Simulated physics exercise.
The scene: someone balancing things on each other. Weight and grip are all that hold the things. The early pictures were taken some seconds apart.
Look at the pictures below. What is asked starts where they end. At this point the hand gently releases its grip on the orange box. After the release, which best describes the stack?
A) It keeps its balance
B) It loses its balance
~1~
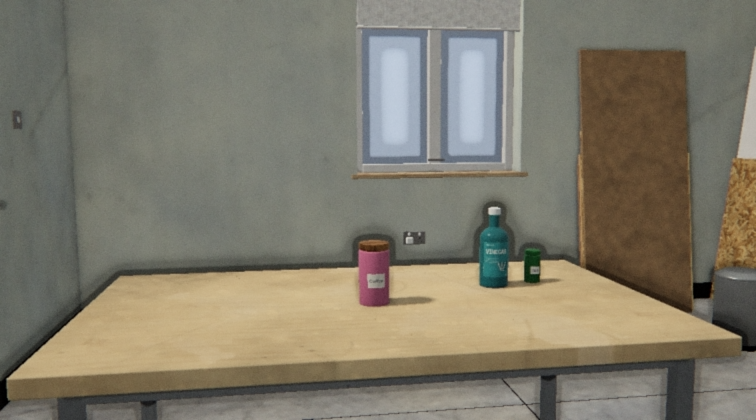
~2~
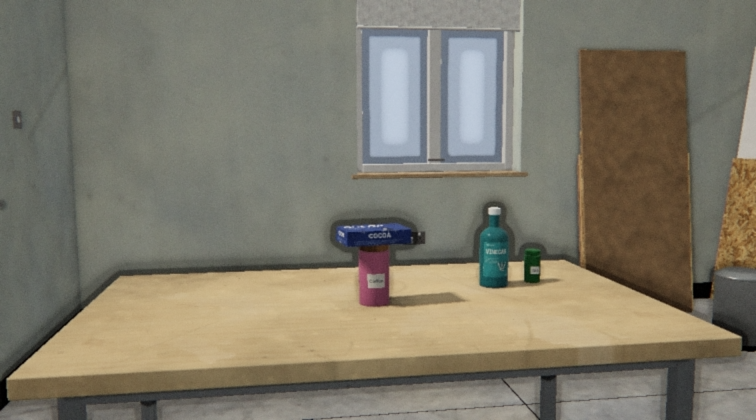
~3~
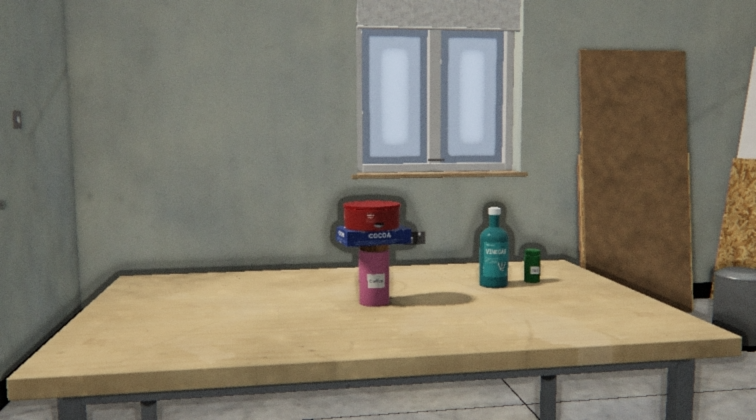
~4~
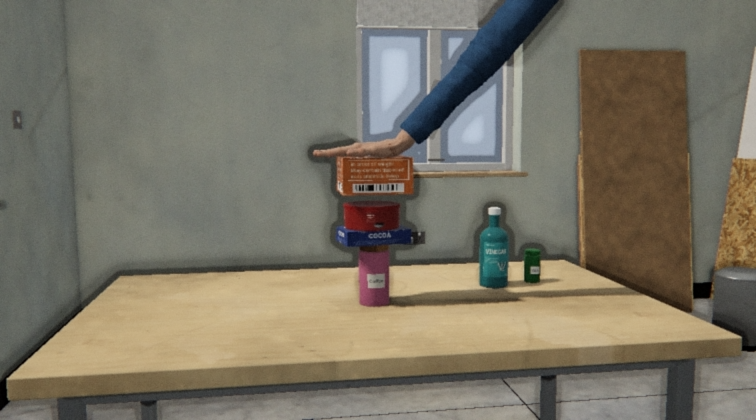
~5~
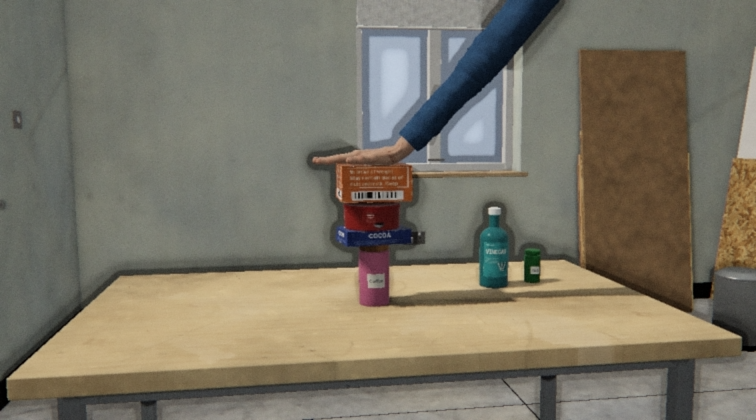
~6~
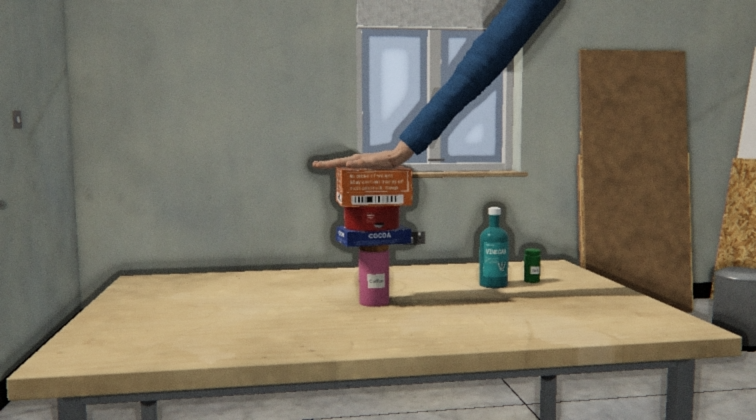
Answer: A.
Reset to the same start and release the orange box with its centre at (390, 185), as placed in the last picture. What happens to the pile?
Afterwards the pile remains stable.
Then, 0.30 s after the last picture, nothing has stirred.
Then, 0.70 s after the last picture, orange box resting near (373, 186).
At rest, all 6 in place. Seen from the same camera at the end, orange box near (373, 186). The pile holds.
